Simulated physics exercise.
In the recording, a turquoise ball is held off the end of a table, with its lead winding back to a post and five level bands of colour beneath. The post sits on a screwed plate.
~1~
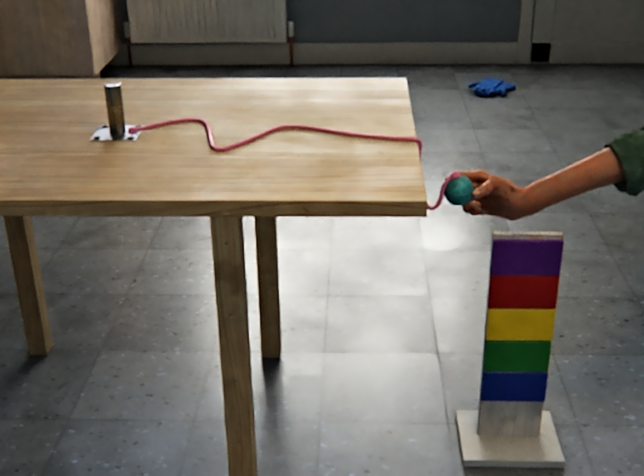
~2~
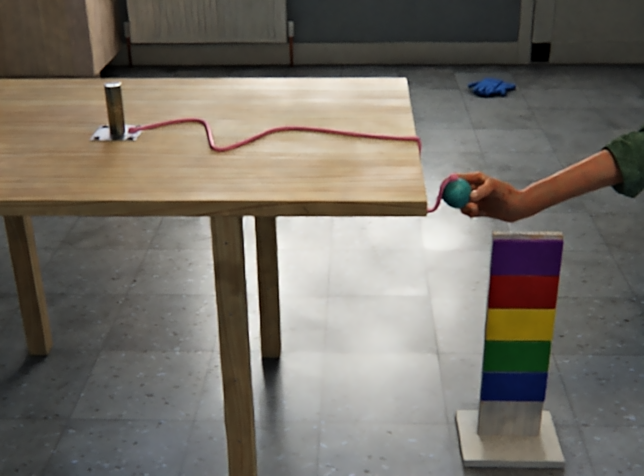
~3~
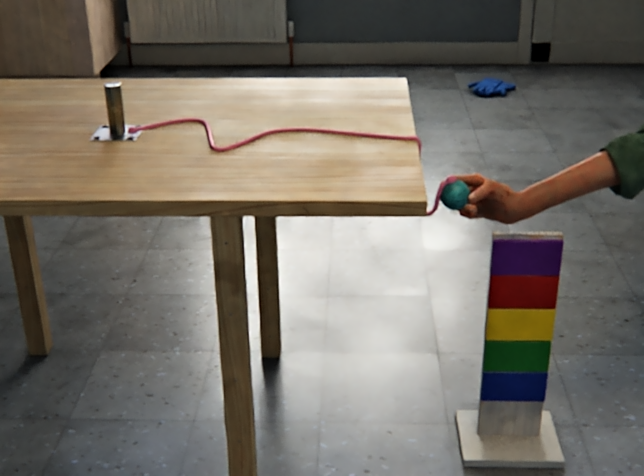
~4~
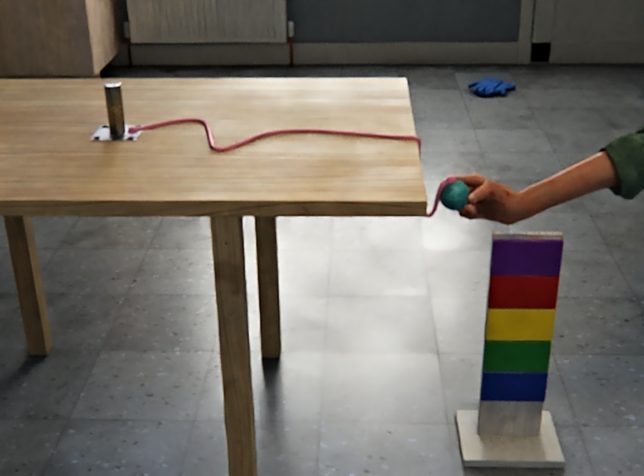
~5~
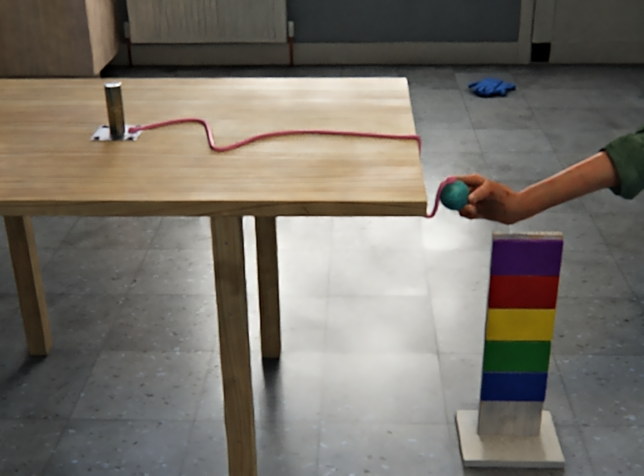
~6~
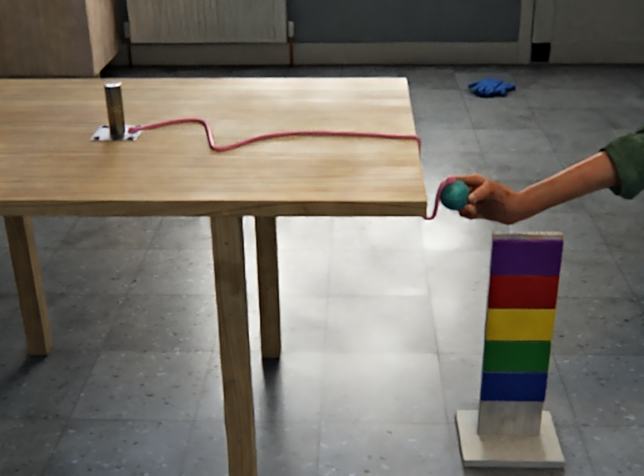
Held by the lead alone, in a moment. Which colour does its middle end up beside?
Green.
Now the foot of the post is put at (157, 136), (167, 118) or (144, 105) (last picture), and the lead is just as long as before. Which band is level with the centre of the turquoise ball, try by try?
For the first it is blue, for the second blue, for the third green.
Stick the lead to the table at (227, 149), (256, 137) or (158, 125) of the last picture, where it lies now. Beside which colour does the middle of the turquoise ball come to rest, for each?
One try after another: Red, then red, then green.
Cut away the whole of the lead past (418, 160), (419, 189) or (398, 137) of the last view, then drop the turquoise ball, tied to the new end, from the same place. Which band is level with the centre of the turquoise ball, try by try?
Taking the cuts in order: Purple, then red, then no band.
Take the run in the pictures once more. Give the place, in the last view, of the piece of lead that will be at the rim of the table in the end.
Check around (329, 133) - that's where it is.
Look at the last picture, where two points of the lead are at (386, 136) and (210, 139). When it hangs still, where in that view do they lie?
First: (415, 192). Second: (267, 132).
Soon after, ball near (419, 336); level with yellow.
After that, ball near (401, 343); level with green.
In the end, ball near (407, 347); level with green. The green one.
